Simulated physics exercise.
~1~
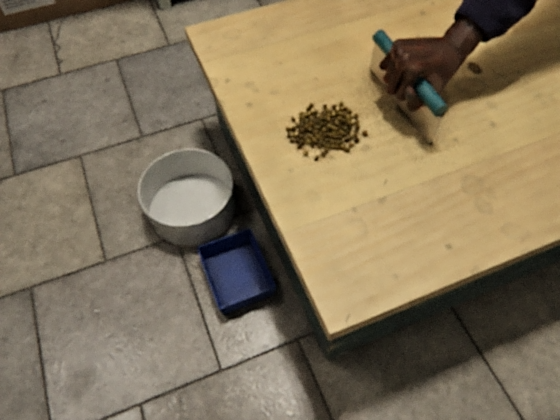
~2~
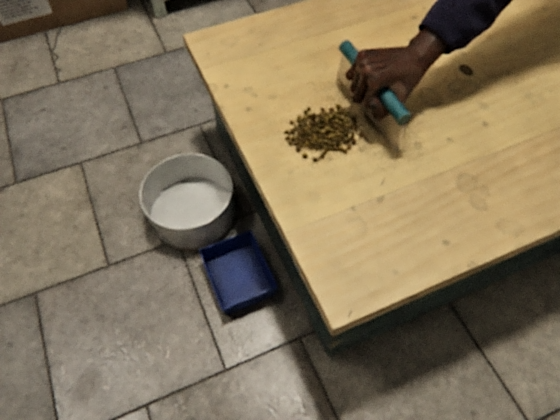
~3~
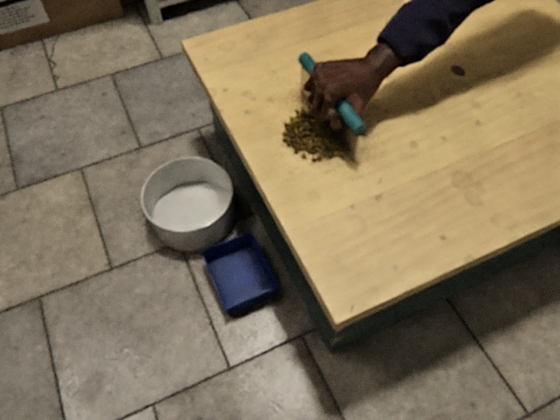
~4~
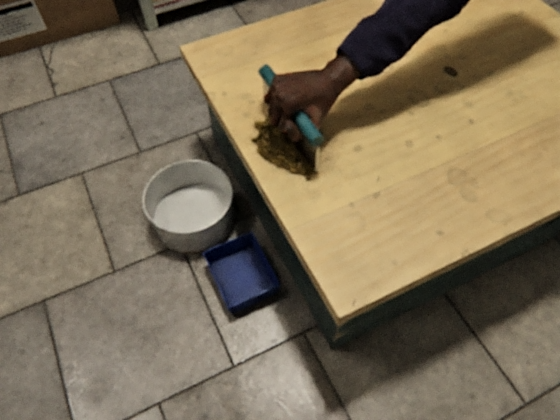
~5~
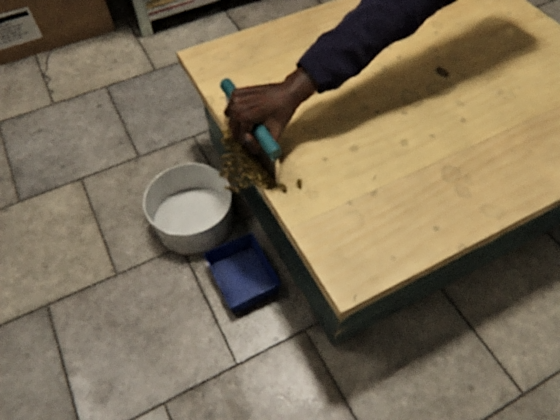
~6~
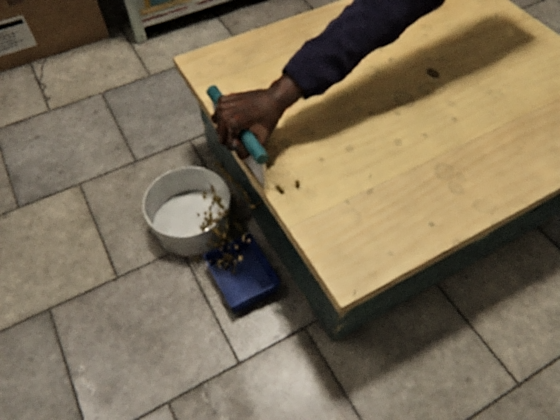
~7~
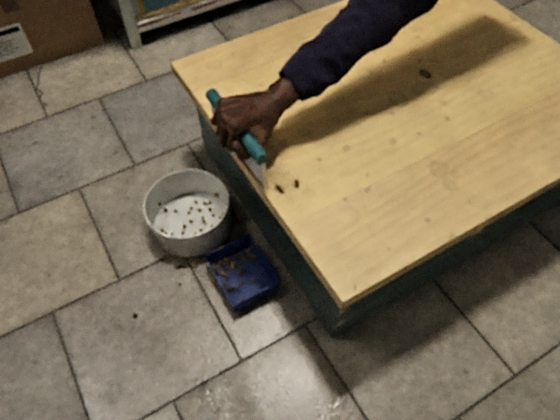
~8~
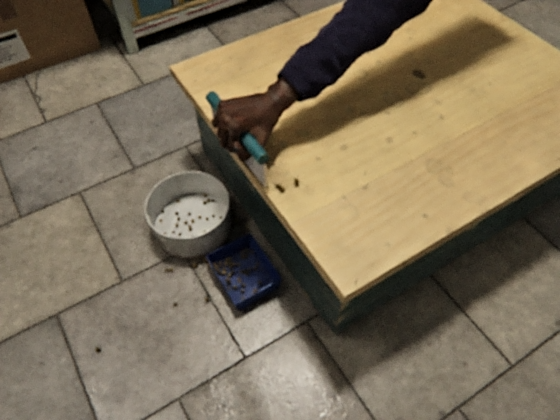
A dark-skinned hand in a navy sleeve grips a teal-handled scraper on a pale wooden tabletop, seen from above at an angle over grey floor tiles. A loose heap of small brown lentils lies near the table's left edge, with a round white pot and a square blue tin on the floor below. The hand pushes the scraper leftward into the heap, bunching it toward the edge. The lentils spill over and drop, and the scraper stops at the brink. They end up scattered in the pot, in the tin and on the tiles, while a few remain on the tabletop.
